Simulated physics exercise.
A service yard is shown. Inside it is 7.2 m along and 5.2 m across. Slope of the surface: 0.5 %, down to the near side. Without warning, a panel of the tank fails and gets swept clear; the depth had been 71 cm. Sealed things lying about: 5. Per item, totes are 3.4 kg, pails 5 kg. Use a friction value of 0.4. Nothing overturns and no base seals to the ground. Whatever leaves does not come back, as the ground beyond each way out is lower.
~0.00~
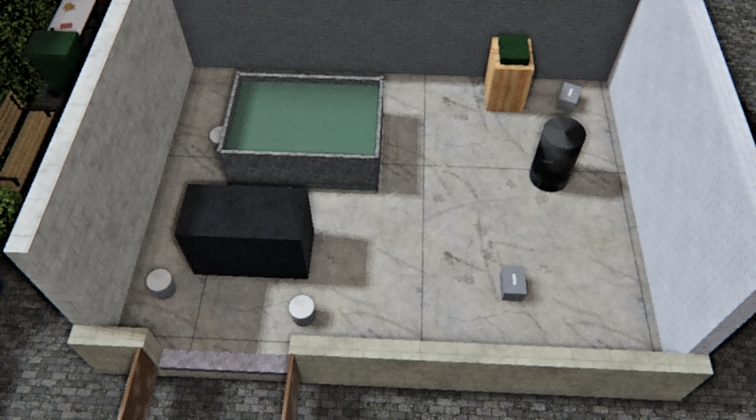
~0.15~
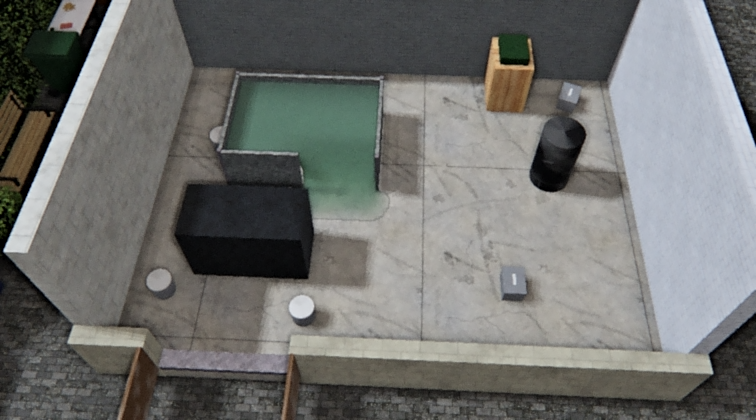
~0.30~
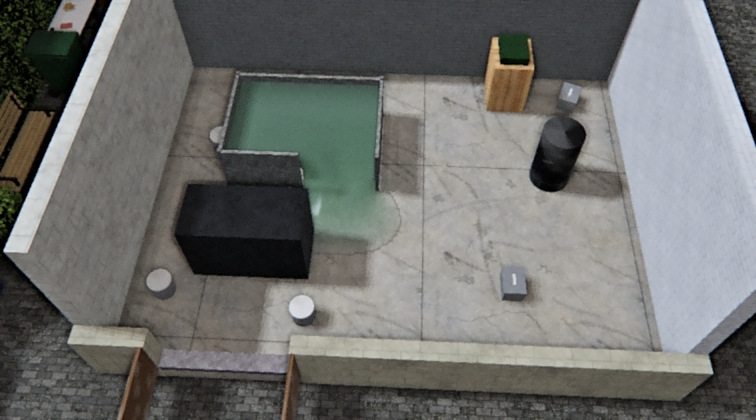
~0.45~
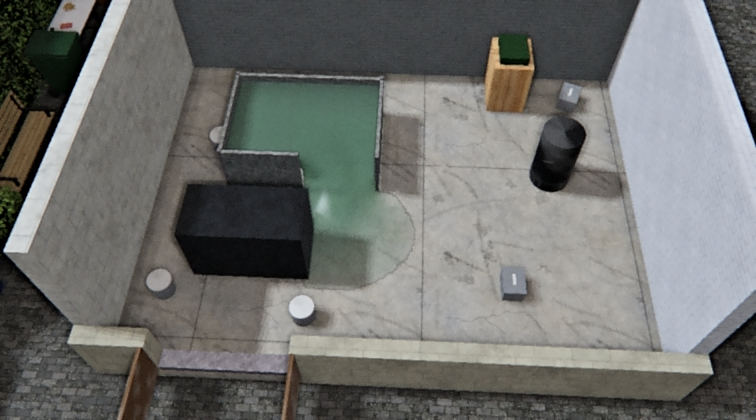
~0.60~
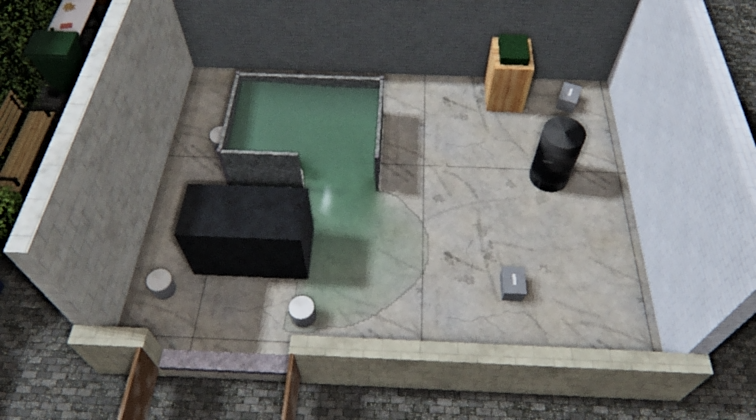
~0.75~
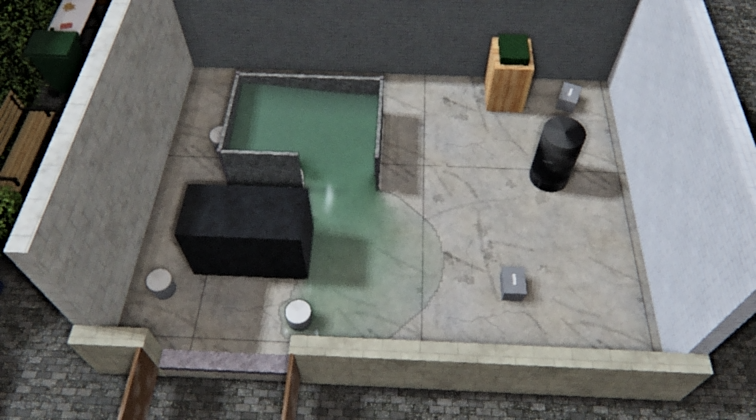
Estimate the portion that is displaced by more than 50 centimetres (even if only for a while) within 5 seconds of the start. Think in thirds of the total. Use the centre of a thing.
The share is in the middle band.
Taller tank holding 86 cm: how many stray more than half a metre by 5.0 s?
Count: 3.
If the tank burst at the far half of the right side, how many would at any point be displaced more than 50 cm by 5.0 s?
Then 1 of them would.
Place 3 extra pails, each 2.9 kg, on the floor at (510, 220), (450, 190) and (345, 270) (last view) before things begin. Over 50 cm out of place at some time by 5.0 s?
In that order: Under, less, over.
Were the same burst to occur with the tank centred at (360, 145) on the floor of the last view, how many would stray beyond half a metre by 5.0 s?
In that case the number is 4.
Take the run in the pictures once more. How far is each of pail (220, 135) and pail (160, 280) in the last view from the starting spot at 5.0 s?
In that order: 0 cm, 10 cm.
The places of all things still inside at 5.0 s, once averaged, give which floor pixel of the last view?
Mean floor pixel: About (378, 151).
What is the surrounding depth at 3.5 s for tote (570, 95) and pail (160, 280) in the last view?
Depths: Near 0 cm, then near 6 cm.
After 1.1 s 1 of 5 are over 50 cm from their spots; 0 afloat.
After 2.2 s 2 of 5 are over 50 cm from their spots; 0 afloat.
After 3.5 s 2 of 5 are over 50 cm from their spots; 1 afloat.
After 5.0 s 2 of 5 are over 50 cm from their spots, and 2 have been at some point; 3 afloat.
